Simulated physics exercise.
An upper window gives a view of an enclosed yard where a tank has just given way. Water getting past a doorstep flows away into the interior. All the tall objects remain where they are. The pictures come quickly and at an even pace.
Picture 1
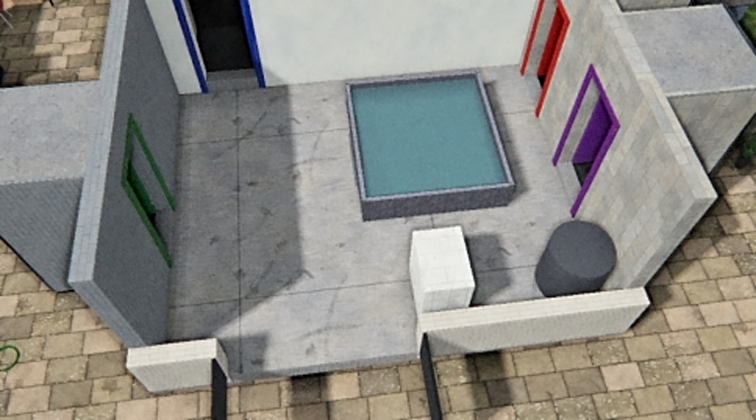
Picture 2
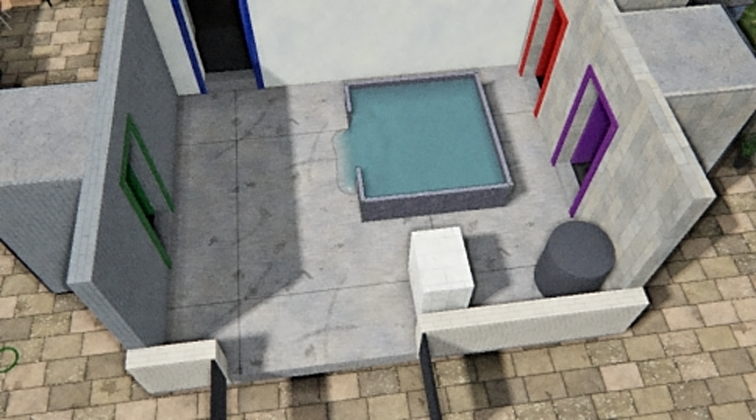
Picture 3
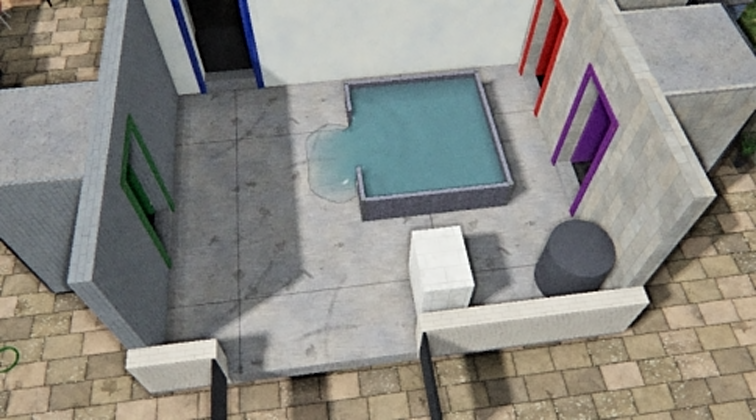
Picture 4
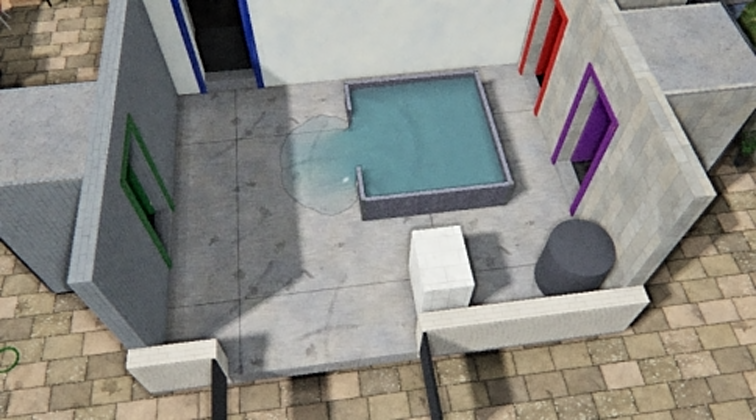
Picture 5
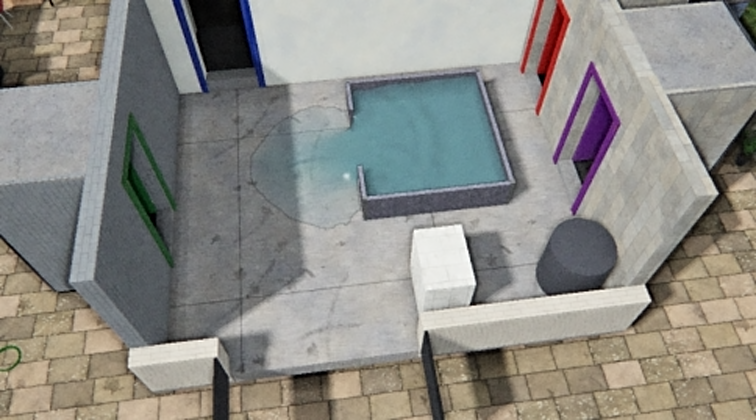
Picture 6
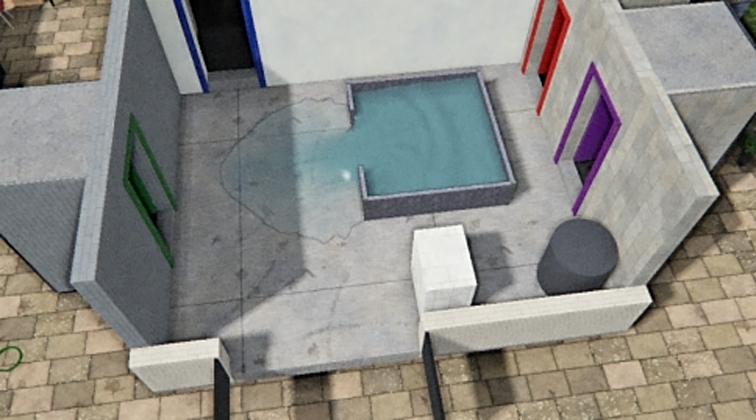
We see a walled yard from above, with a square tank of blue-green water standing whole; then a gap opens in its left side, and water pours out, spreading leftward across the grey floor in a widening, thin sheet.
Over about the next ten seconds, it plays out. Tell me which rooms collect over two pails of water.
Here it is: The room behind the purple door stays at two pails or less, the room behind the blue door stays at two pails or less, the room behind the red door collects over two pails, the room behind the green door collects over two pails.
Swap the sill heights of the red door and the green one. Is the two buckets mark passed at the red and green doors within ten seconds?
Swap done - red door doesn't reach it, green door gets too much.
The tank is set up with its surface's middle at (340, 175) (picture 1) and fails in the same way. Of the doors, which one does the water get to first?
Result: The green one.
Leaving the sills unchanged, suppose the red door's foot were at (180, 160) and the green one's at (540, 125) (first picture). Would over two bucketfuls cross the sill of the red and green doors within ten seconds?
Put simply, the red door tops the mark and the green door comes up short.
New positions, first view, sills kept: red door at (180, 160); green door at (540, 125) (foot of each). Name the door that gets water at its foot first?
I'd say the red one is reached first.
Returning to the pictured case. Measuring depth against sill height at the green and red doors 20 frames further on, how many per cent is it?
Readings, in sequence: 180 percent and 0 percent.
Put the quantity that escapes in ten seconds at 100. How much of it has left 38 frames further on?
By my reckoning, 35 %.
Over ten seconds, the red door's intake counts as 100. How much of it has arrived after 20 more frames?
I get 0 per cent.
A moment on, water covers 30 % of the floor; the purple door not reached, the blue door not reached, the red door not reached, the green door wet at the sill, nothing in.
Next, water covers 40 % of the floor; the purple door not reached, the blue door wet at the sill, nothing in, the red door not reached, the green door over two buckets in.
Then, water covers 45 % of the floor; the purple door not reached, the blue door wet at the sill, nothing in, the red door not reached, the green door over two buckets in.
Later, water covers 70 % of the floor; the purple door not reached, the blue door wet at the sill, nothing in, the red door not reached, the green door far over two buckets in.
In the end, water covers 95 % of the floor; the purple door wet at the sill, nothing in, the blue door wet at the sill, nothing in, the red door over two buckets in, the green door far over two buckets in.
